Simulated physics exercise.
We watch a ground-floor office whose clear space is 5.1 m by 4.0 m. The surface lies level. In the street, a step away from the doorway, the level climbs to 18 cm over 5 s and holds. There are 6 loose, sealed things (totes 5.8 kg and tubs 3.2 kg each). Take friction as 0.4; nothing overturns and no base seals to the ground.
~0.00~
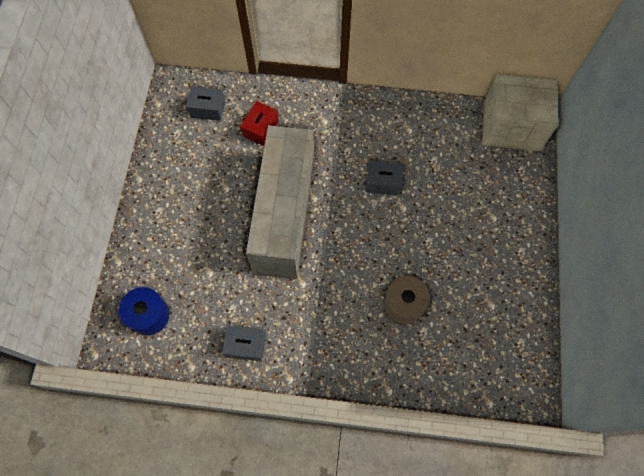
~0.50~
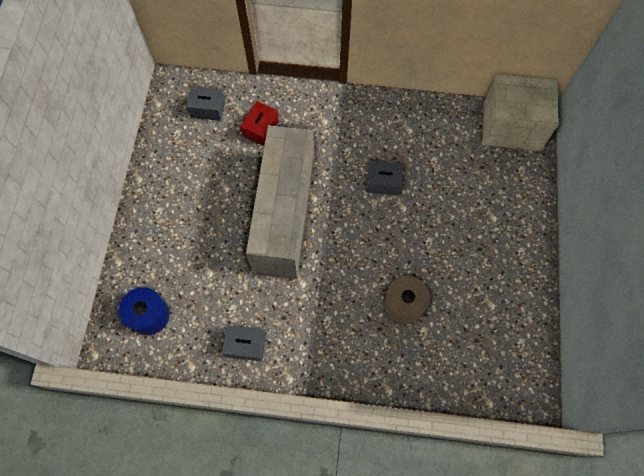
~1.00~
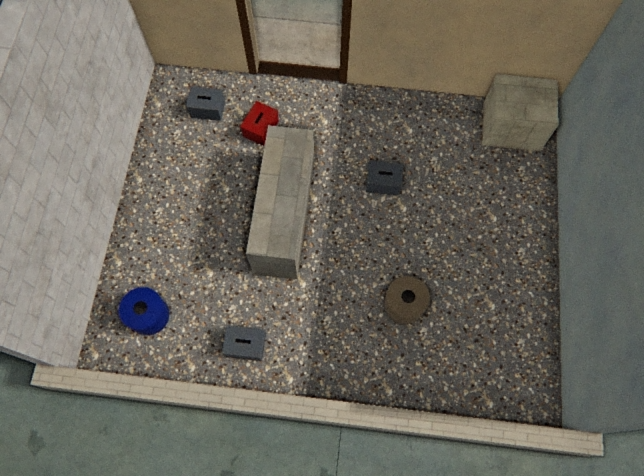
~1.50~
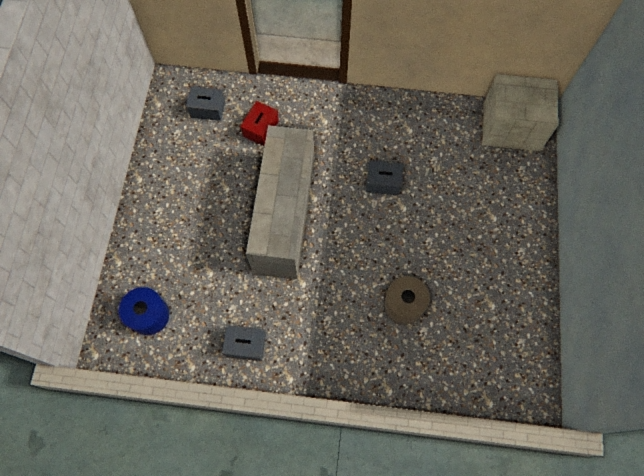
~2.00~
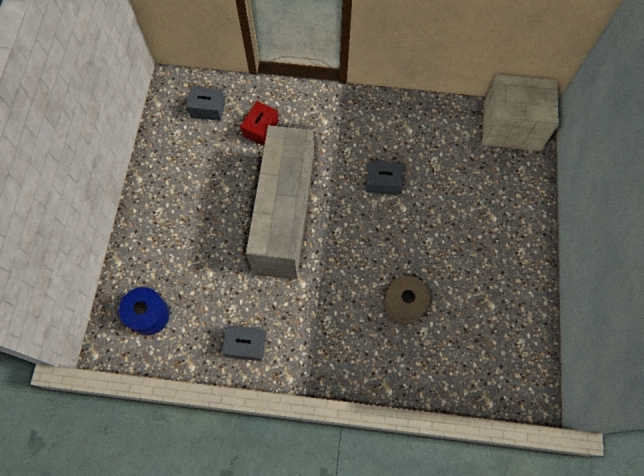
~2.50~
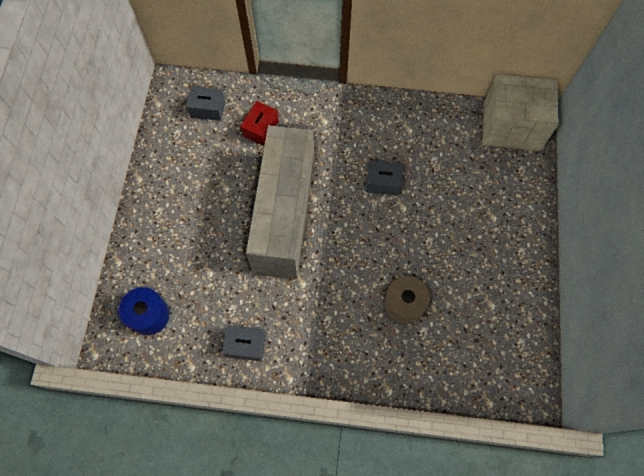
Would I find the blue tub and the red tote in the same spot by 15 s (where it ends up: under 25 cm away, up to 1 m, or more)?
Blue tub travels far; red tote ends far away.
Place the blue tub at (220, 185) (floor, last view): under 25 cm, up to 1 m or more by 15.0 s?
It travels far.
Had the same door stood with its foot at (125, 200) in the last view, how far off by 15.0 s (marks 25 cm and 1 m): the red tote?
In that case the red tote gets carried off.
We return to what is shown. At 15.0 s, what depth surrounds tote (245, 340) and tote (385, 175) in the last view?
Roughly 9 and 11 cm.
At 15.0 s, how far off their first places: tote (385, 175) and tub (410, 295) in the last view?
In that order: 200 cm, 80 cm.
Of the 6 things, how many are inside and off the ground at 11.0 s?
4 of them.
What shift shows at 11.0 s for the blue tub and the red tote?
Roughly 80 and 250 cm by then.
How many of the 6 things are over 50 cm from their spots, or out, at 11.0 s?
By then 5.
After 3.5 s the blue tub is near (141, 308), 0.0 m from its start, aground; the red tote is near (259, 119), 0.0 m from its start, aground; 0 afloat.
After 6.8 s the blue tub is near (139, 310), 0.0 m from its start, aground; the red tote is near (153, 210), 1.6 m from its start, aground; 0 afloat.
After 11.0 s the blue tub is near (203, 345), 0.8 m from its start, afloat; the red tote is near (265, 327), 2.5 m from its start, afloat; 4 afloat.
After 15.0 s the blue tub is near (375, 264), 2.5 m from its start, afloat; the red tote is near (442, 268), 2.8 m from its start, afloat; 6 afloat.
